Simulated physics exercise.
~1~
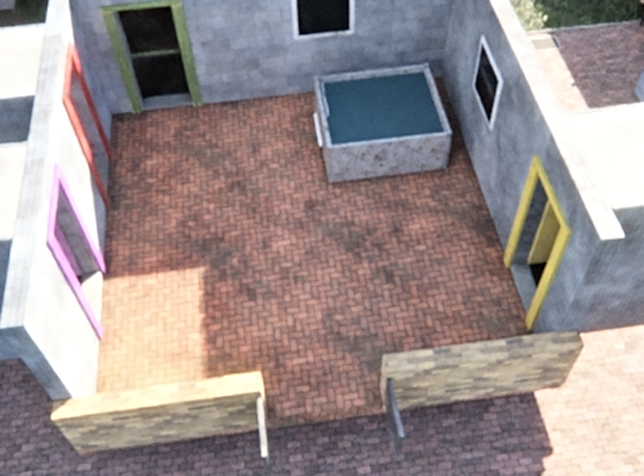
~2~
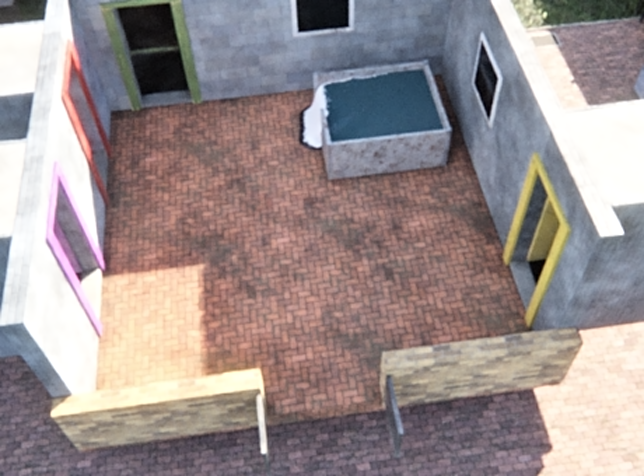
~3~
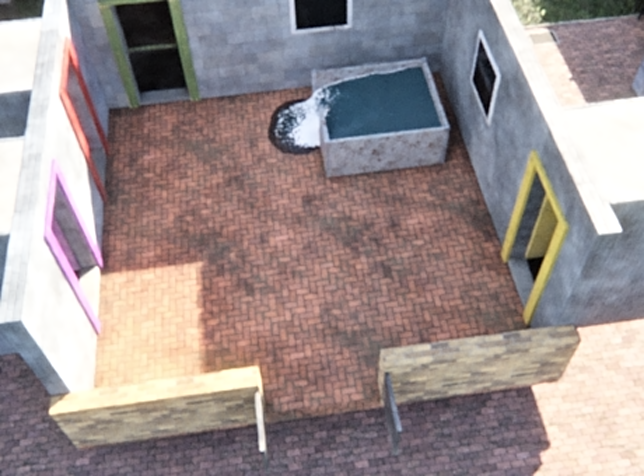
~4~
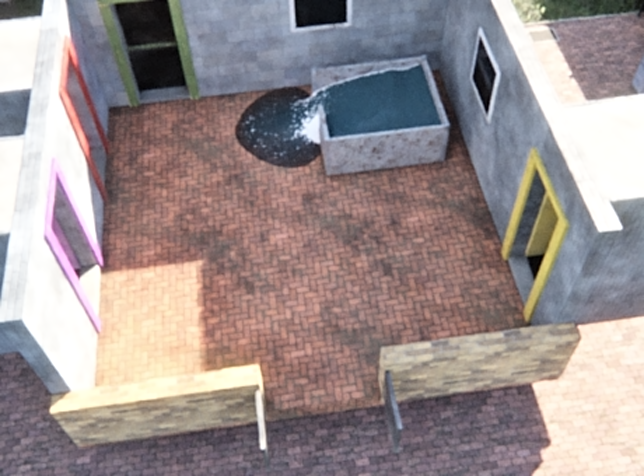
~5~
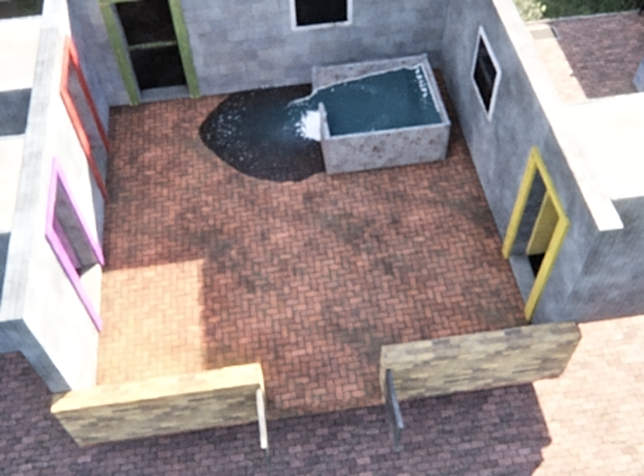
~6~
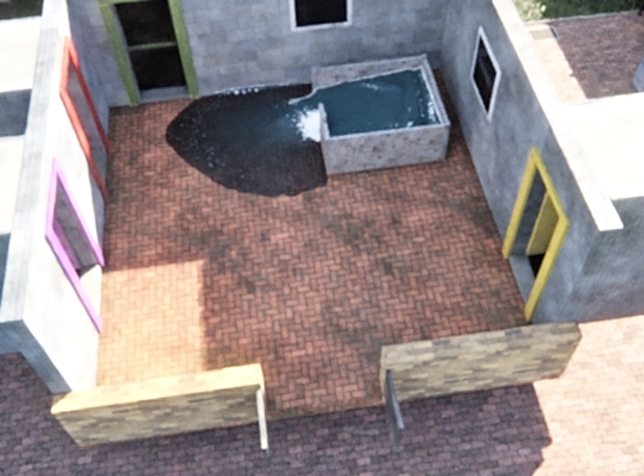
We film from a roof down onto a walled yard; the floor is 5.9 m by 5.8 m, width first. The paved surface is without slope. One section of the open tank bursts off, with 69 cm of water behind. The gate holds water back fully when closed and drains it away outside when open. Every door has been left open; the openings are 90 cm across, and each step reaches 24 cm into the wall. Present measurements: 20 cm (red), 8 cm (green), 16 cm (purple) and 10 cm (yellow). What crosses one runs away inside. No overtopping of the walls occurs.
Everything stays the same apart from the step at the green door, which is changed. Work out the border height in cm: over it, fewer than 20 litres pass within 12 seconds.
Border at about 14.5 cm.
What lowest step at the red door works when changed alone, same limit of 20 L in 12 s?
Roughly 17 cm at red.
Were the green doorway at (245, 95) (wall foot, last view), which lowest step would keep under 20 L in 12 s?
Minimum: About 16 cm.
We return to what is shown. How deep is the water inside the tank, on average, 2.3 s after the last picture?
Around 30 cm deep on average.
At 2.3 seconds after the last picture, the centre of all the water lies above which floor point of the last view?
(254, 151) or so.
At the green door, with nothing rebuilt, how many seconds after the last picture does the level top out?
At roughly 2.8 s.
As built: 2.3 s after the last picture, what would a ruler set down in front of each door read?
Lab note, cm: Red 19; green 14; purple 10; yellow 0.
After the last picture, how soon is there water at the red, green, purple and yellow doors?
Times: Red 0.4 s, green 0.2 s, purple 1.6 s, yellow 6.5 s.
Then, 0.7 s after the last picture water covers 30 % of the floor, deepest (38 cm) near (110, 108); 12 cm at the green door, 0 litres in over its 8 cm step.
Then, 2.3 s after the last picture water covers 35 % of the floor, deepest (28 cm) near (110, 115); 14 cm at the green door, 17 litres in over its 8 cm step.
Then, 11.3 s after the last picture water covers 95 % of the floor, deepest (11 cm) near (435, 77); 5 cm at the green door, 81 litres in over its 8 cm step.
At the green door as built, the water peaked near 16 cm, 2.7 s after the last picture.
Run again over the same 12 s with other heights there, 29 litres in over 13 cm, 8 litres over 18 cm. The limit of 20 litres is kept from about 14.5 cm up.
